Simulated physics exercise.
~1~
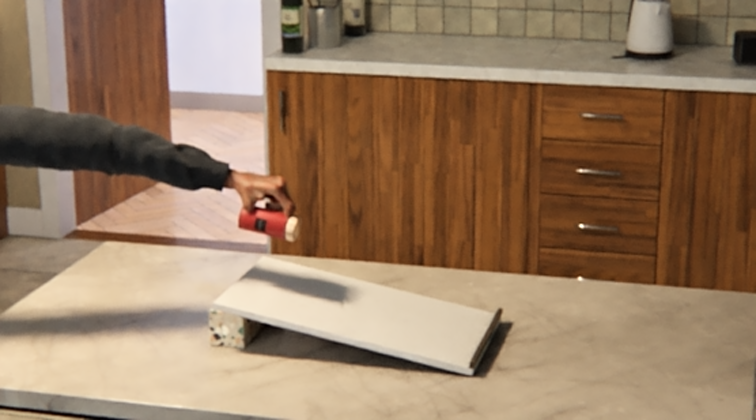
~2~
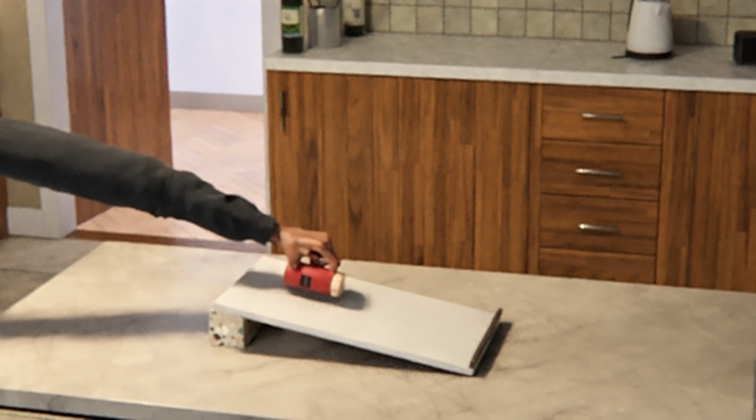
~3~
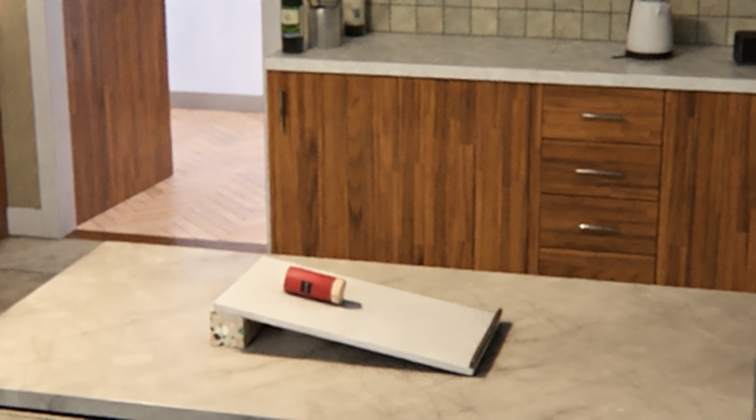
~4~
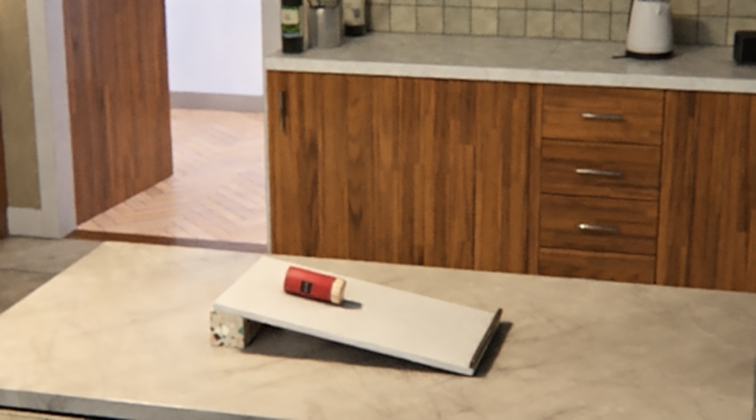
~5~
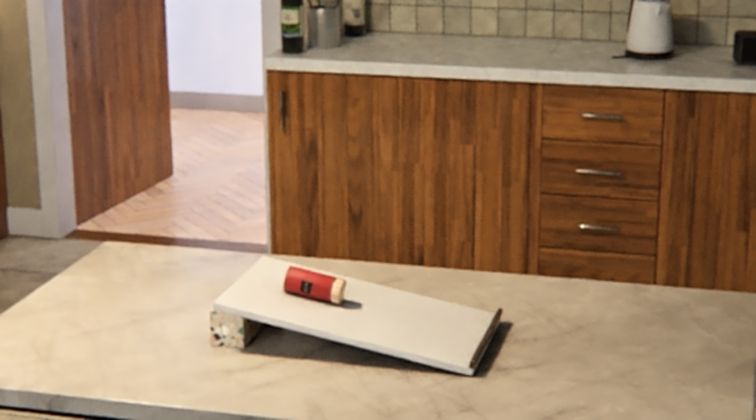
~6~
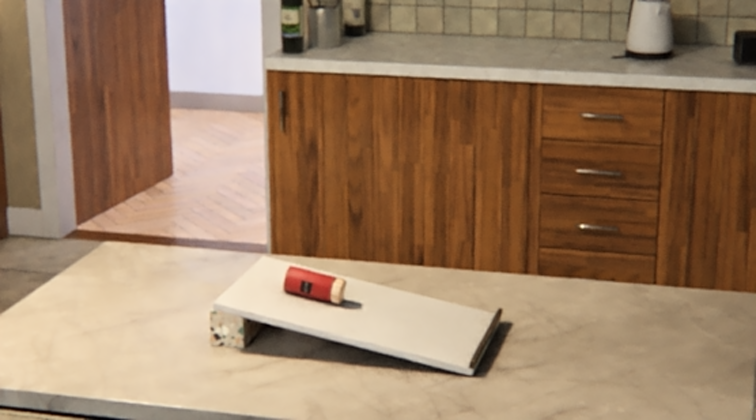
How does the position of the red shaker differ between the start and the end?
At the start the red shaker was held in a hand above the upper left part of the sloping board. At the end it was lower and a little farther right, lying on its side on the board.
